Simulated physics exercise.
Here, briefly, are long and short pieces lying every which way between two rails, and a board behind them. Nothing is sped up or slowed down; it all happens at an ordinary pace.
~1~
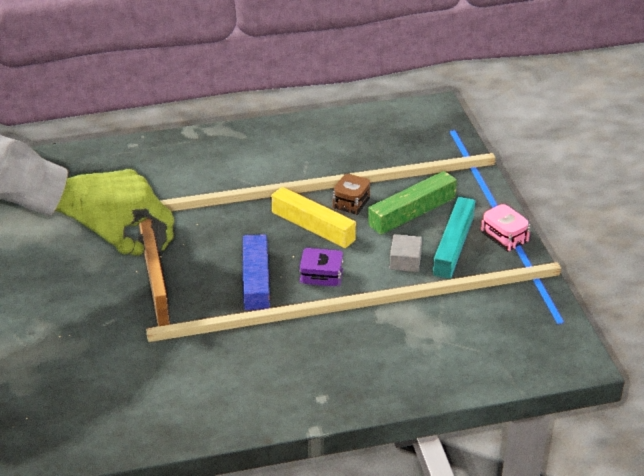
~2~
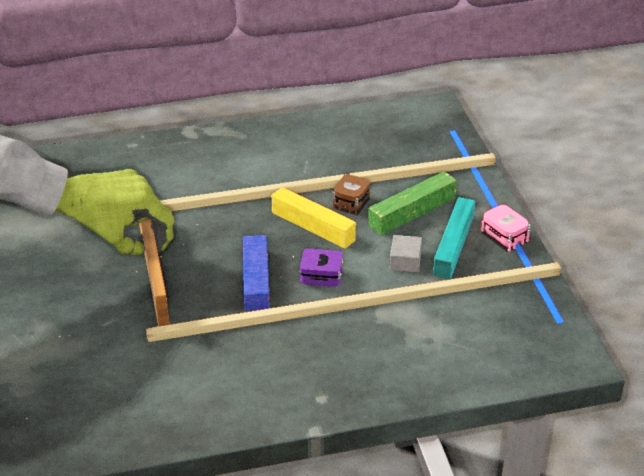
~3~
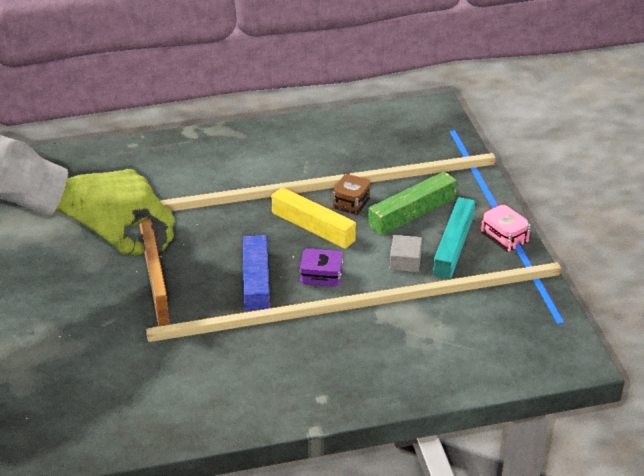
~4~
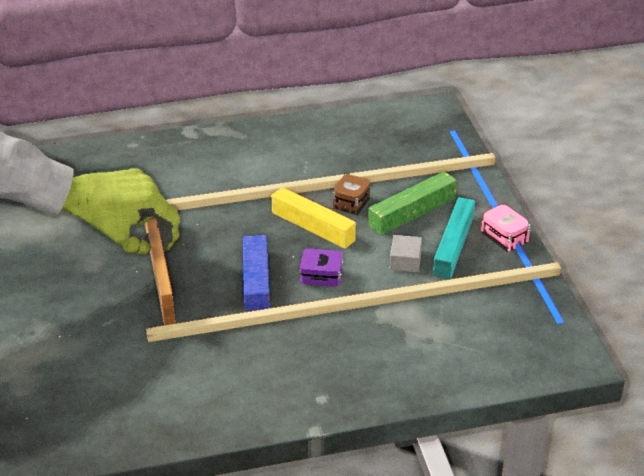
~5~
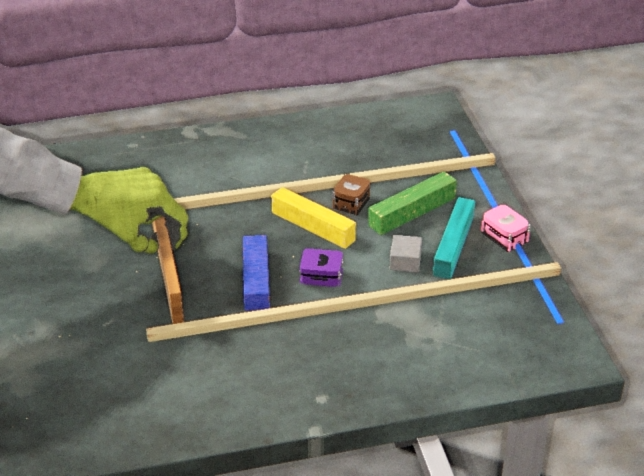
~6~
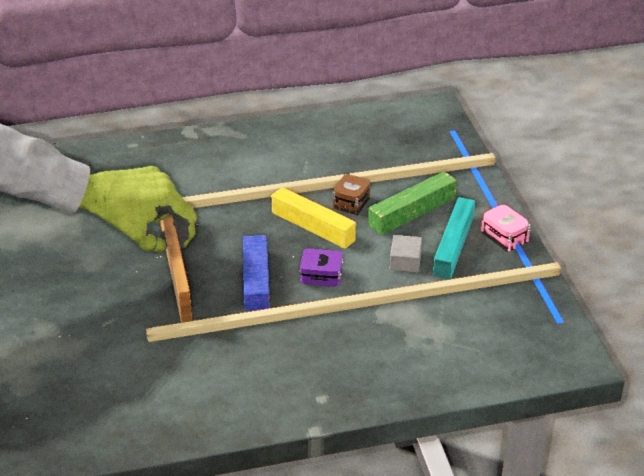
On a dark table, a gloved hand slides an orange board slightly right between two rails.
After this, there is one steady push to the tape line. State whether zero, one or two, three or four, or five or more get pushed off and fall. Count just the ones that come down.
The push clears five or more off the end, I'd bet.
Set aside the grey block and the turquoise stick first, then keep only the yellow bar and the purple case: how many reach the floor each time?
The answer is 4 and then 4.
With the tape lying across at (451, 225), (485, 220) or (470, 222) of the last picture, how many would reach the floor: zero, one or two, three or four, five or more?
Number fallen at each tape, in order - just one or two, either three or four, either three or four.
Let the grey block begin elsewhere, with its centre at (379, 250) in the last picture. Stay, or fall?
So it drops, then.
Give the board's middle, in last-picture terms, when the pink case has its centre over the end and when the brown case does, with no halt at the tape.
For the pink case at (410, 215), for the brown case at (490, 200).
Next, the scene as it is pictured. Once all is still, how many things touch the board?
So the total is 2.
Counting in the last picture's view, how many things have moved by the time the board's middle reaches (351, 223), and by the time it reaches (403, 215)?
So far 7, and 8 at the second.
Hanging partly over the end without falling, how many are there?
1 of them.
Soon after, none off yet; pink case at rest near (506, 228); turquoise stick at rest near (455, 237); green bar at rest near (413, 203).
In the end, the number that fall off is five or more; gone, purple case, brown case, grey block, green bar, turquoise stick and pink case.
